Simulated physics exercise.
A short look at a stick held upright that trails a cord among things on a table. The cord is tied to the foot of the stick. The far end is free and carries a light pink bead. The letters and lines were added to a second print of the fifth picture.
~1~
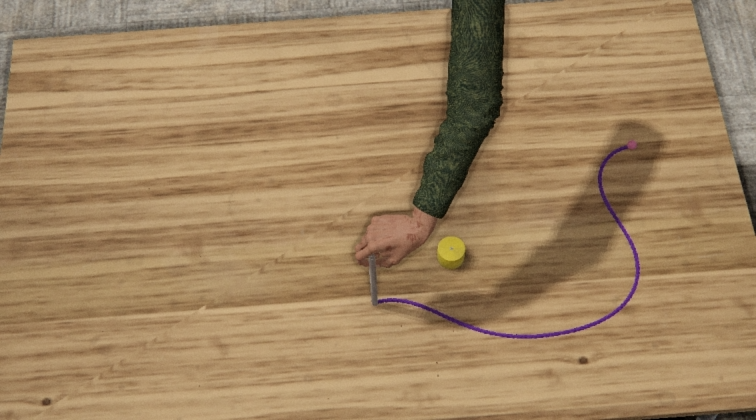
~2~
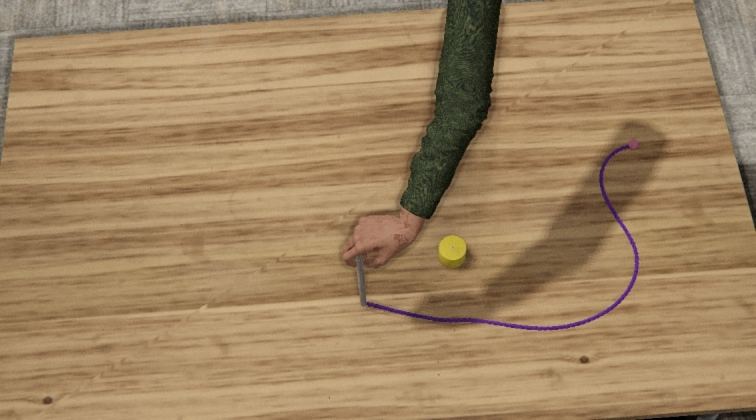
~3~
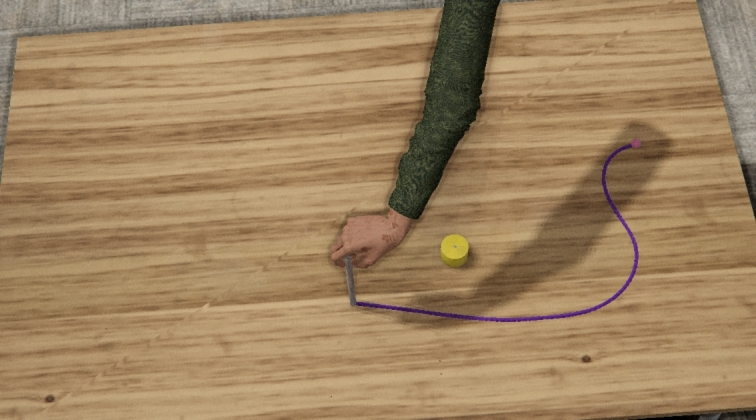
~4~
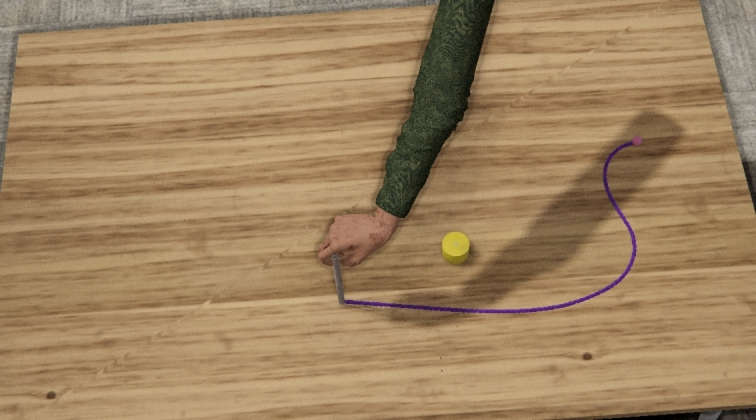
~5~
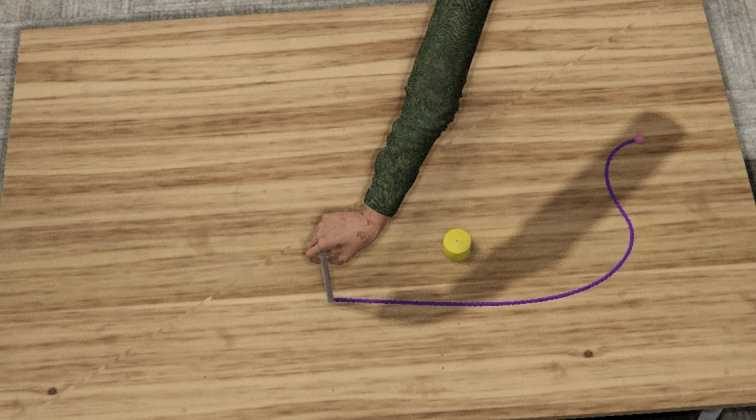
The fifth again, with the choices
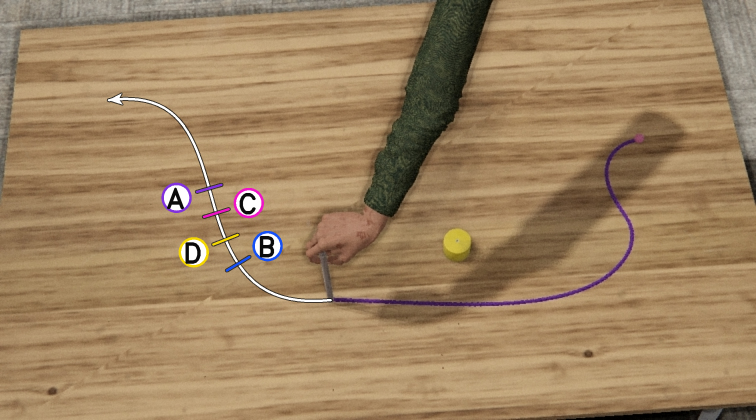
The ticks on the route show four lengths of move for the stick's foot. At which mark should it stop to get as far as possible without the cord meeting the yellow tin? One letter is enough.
Stop at B.
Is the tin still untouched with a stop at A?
No.
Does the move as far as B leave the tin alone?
For that mark, yes.
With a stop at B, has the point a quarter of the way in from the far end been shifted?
By then, yes.
On the copy, A at (209, 188); B at (238, 264); C at (216, 213); D at (226, 240); the route from (331, 300) via (211, 193) to (109, 100).
On B. First, foot of the stick (292, 300), middle of the cord (532, 283), free end (639, 138).
Then, foot of the stick (259, 286), middle of the cord (497, 274), free end (638, 139).
Finally, foot of the stick (238, 264), middle of the cord (473, 267), free end (632, 141); nothing has been touched.
By contrast, A brings the cord against the tin; C brings the cord against the tin; D brings the cord against the tin.
